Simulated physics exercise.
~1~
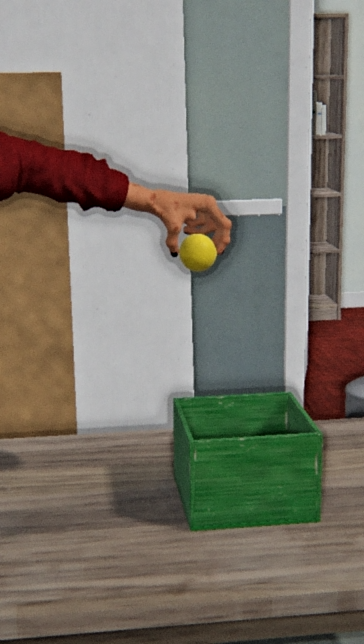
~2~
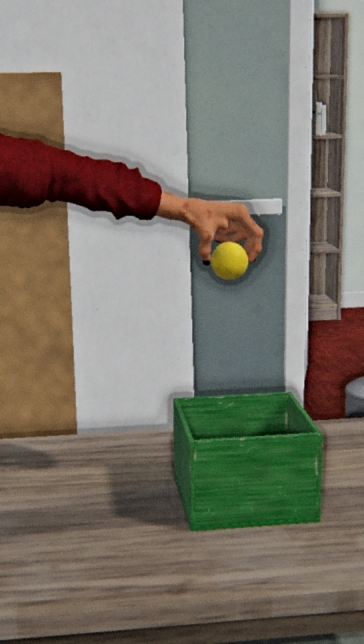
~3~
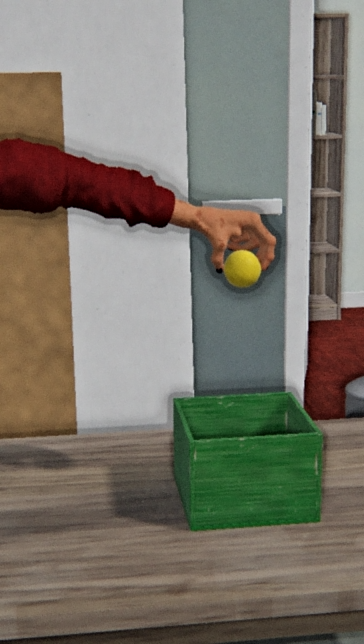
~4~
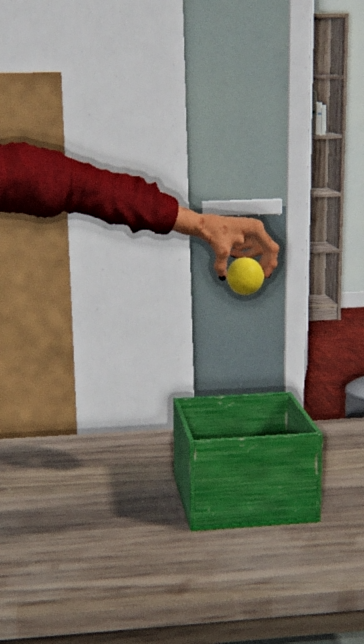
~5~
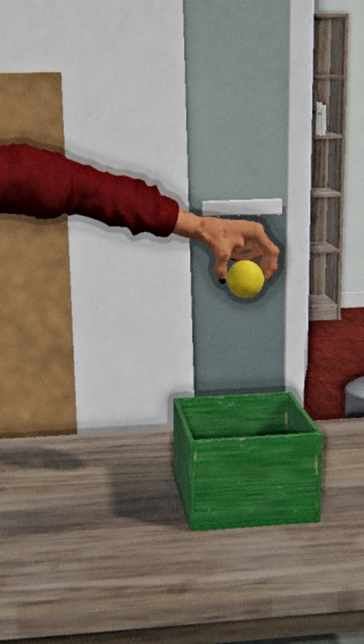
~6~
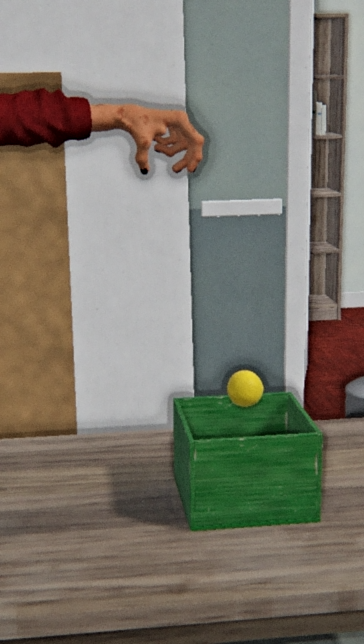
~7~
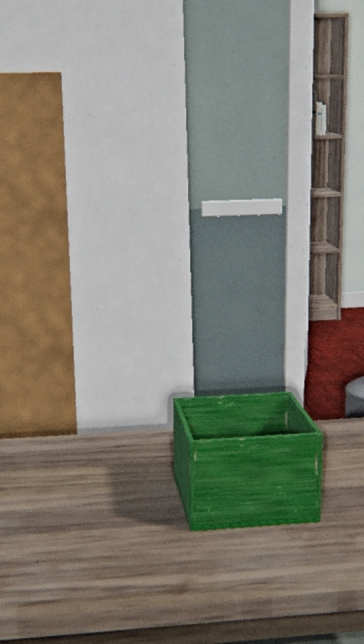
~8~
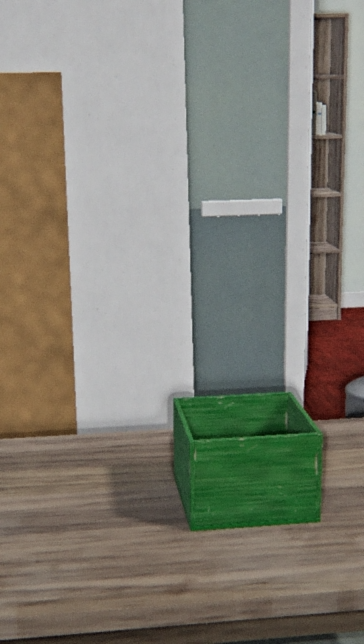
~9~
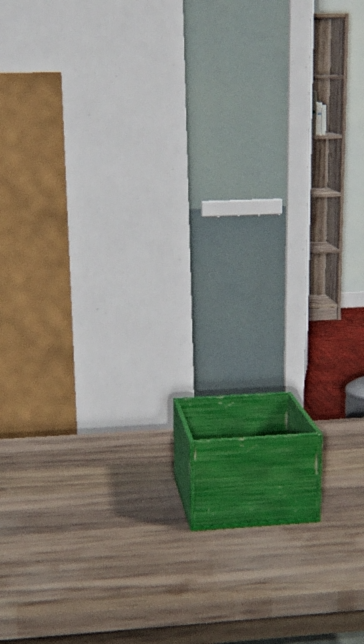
Yellow lemon held by a hand moving right above a green crate, then released, dropping inside as the hand withdraws.
